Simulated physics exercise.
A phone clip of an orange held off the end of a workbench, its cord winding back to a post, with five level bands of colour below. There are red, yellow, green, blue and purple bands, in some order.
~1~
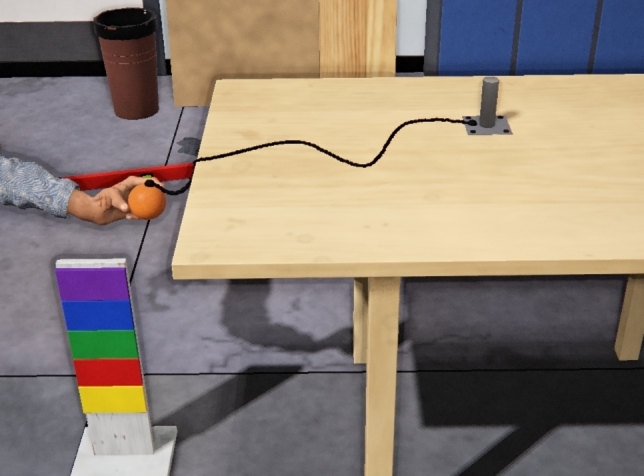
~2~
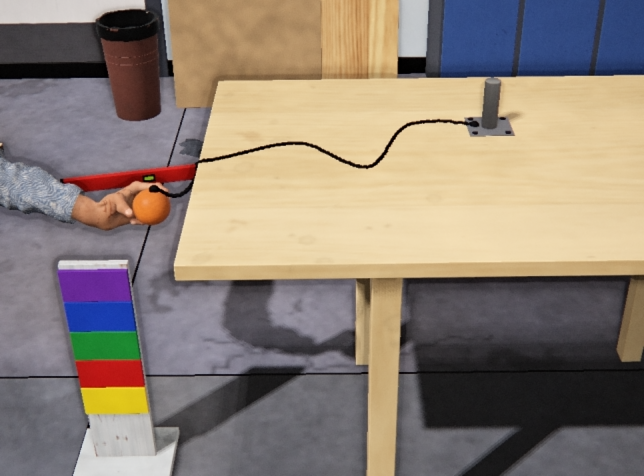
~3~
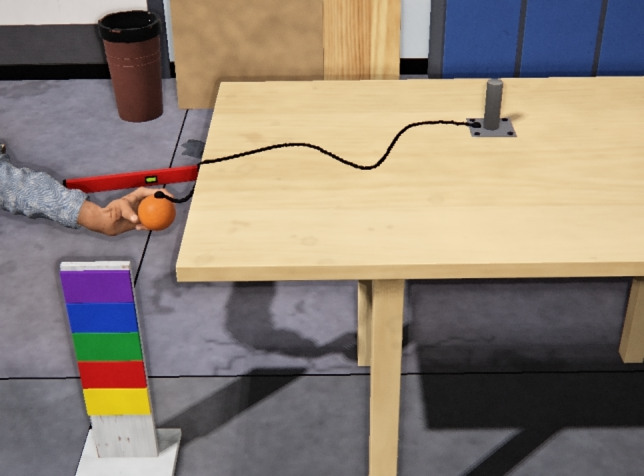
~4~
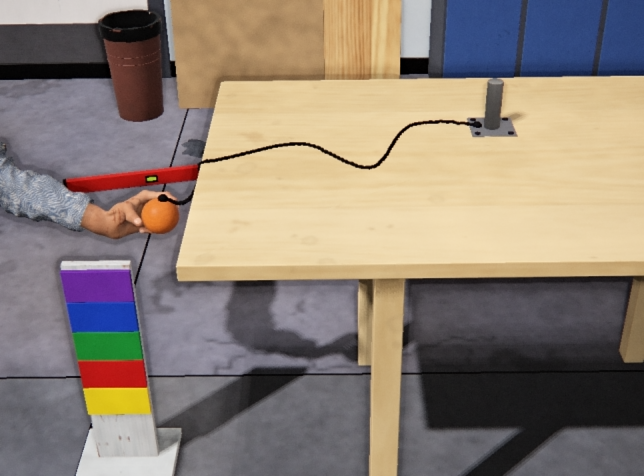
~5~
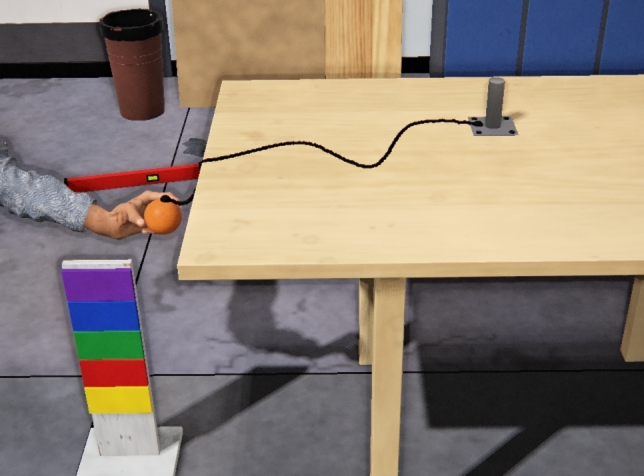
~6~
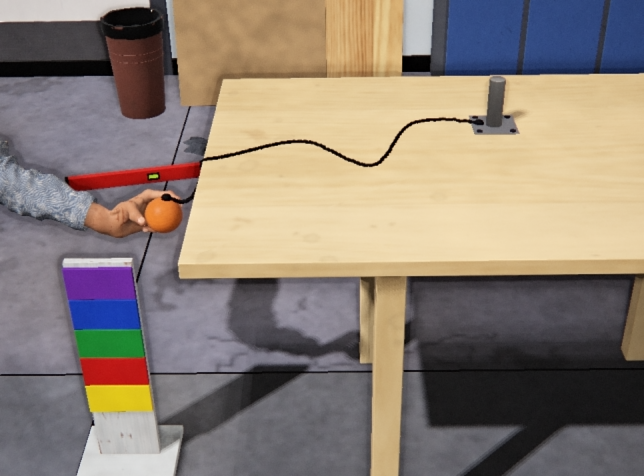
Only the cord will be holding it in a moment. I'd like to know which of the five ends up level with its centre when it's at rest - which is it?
It's blue.
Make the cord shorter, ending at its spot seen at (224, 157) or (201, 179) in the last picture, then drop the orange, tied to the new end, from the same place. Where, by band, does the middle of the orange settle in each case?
Per try - 1: Above them all; 2: Purple.
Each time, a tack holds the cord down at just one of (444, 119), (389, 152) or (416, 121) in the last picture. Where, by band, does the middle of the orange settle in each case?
For the first place it's blue, for the second purple, and for the third blue.
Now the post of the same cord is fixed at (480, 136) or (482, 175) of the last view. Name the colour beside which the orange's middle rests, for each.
The first case gives green, the second gives green.
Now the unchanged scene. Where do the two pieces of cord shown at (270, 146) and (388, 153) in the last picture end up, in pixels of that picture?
First one close to (205, 175), second close to (338, 140).
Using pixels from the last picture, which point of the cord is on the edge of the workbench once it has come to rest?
Around (288, 142).
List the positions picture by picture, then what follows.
In the first picture, orange (147, 201); purple (92, 286); blue (98, 317); green (103, 345); red (108, 374); yellow (113, 400).
In the second picture, orange (152, 207); cord through (438, 121) (392, 141) (354, 165) (290, 144) (217, 159).
In the third picture, orange (157, 213).
In the fourth picture, orange (160, 216); cord through (441, 121) (394, 142) (357, 166) (293, 144) (220, 160).
In the fifth picture, orange (163, 217).
In the sixth picture, orange (164, 215); cord through (443, 119) (396, 139) (359, 164) (294, 142) (222, 157).
Soon after, orange near (177, 308); level with blue.
Then, orange near (245, 299); level with blue.
Further on, orange near (202, 303); level with blue.
At rest, orange near (214, 306); level with blue. Its centre hangs level with the blue band.
